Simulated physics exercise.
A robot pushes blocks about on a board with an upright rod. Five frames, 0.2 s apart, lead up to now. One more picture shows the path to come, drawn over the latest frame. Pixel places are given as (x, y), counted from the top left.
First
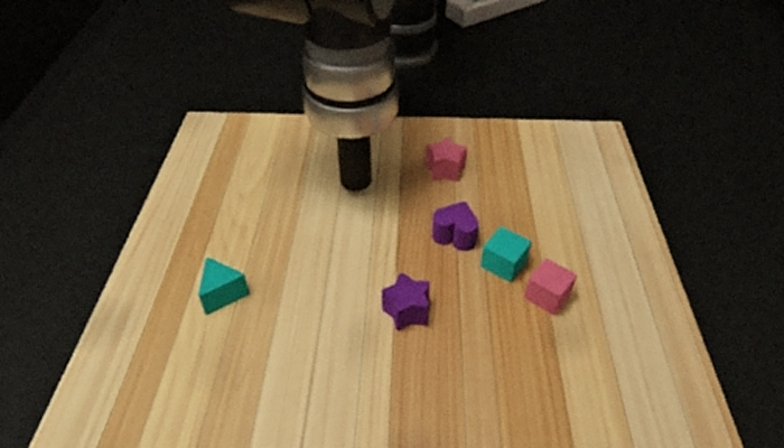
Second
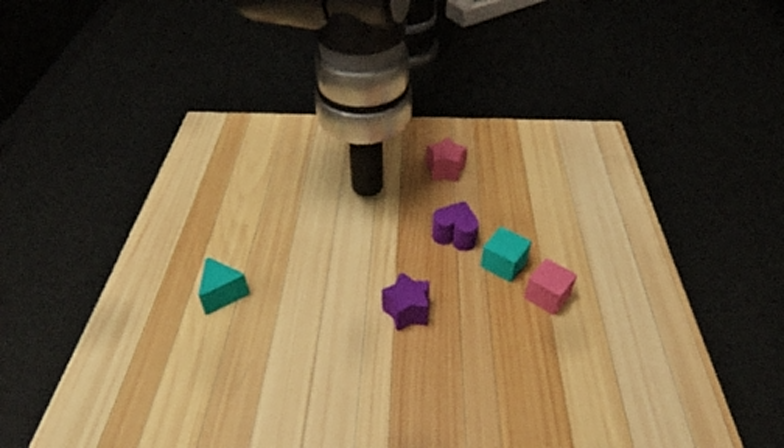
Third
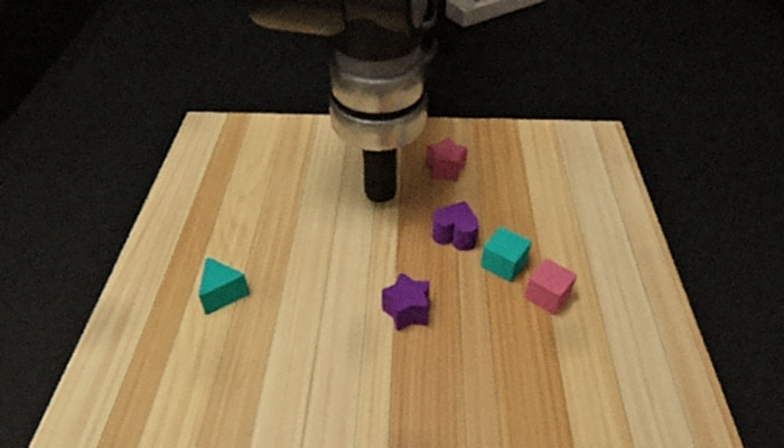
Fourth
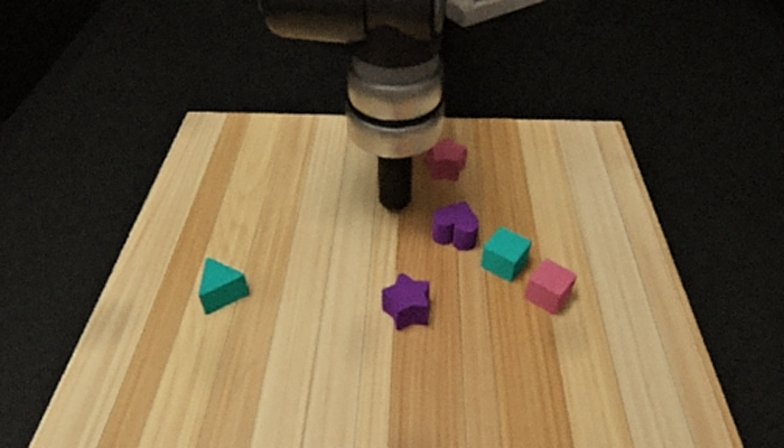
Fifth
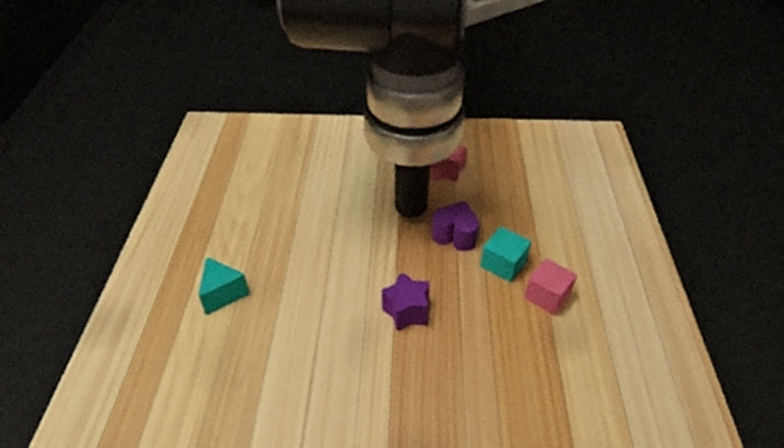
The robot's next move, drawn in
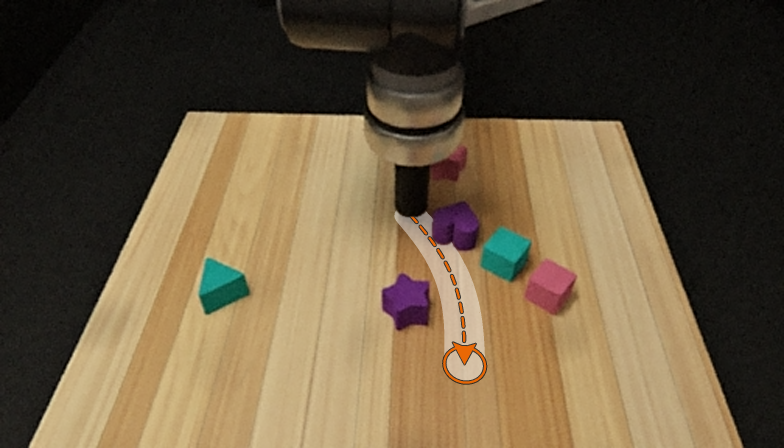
A robotic arm with a dark upright rod hangs over the far part of a striped wooden board on a black surface, seen from above at a steady angle. A turquoise triangle sits at left, a purple star near the centre, and a pink star, purple heart, turquoise cube and pink cube to the right. The arm moves the rod slowly rightward and slightly nearer, close to the heart, while the blocks stay still.
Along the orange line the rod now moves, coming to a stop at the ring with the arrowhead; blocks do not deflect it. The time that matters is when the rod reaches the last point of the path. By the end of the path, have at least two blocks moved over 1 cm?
No - that is not the case.
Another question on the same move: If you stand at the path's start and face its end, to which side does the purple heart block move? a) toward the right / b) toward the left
Answer: B.
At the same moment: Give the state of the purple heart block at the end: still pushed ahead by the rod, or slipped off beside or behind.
It ends up beside or behind the rod.
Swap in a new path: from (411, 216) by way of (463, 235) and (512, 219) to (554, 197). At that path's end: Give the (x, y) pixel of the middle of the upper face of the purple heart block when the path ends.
At roughly (533, 223).
Drawn move, from (411, 216) through (441, 255) and (460, 305) to (465, 364).
The first path, step by step. One third of the way, rod (442, 247); purple heart block (478, 228), turned 70° anticlockwise.
Two thirds of the way, rod (462, 296); purple heart block (479, 229), turned 75° anticlockwise; turquoise square block (511, 244).
At the end, rod (466, 356); purple star still; purple heart block (479, 229), turned 75° anticlockwise; turquoise square block (511, 244).
